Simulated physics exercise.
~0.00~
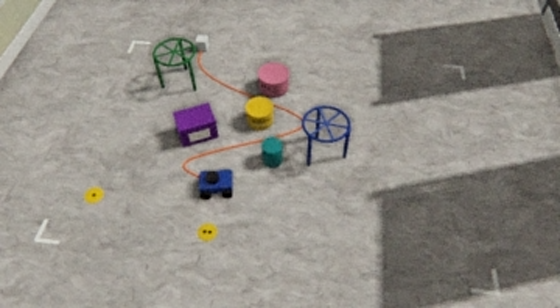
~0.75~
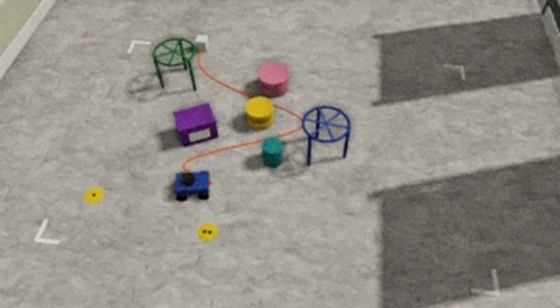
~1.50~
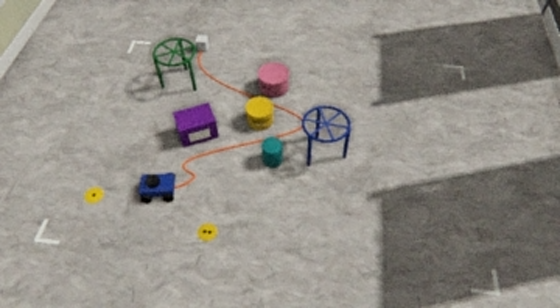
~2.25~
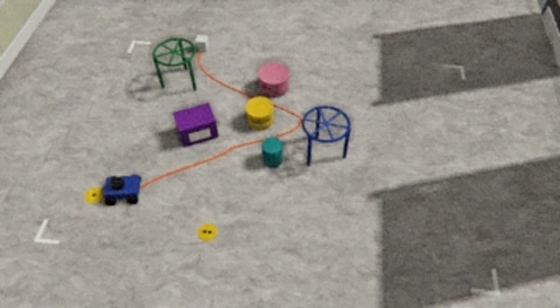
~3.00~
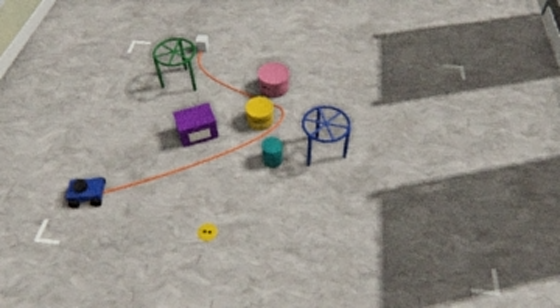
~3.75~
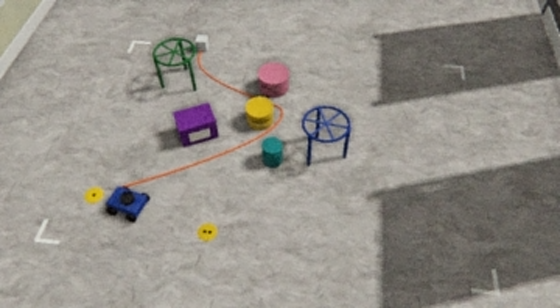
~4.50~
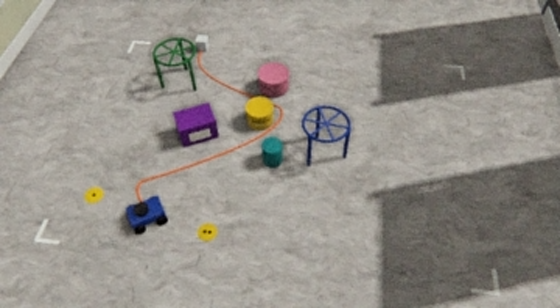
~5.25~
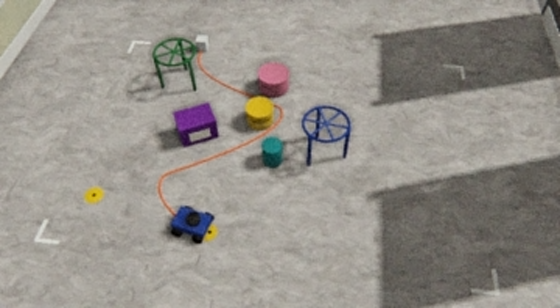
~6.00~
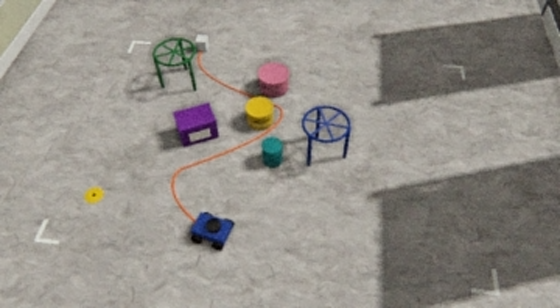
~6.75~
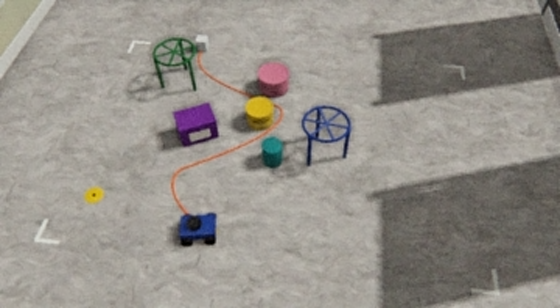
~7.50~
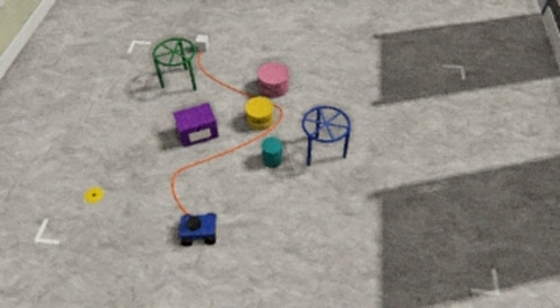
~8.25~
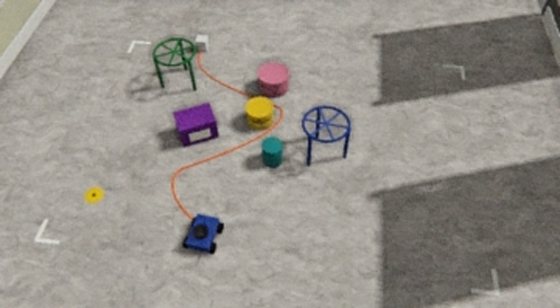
On a grey floor, a blue cart trailing an orange lead visits two yellow marks and stops.
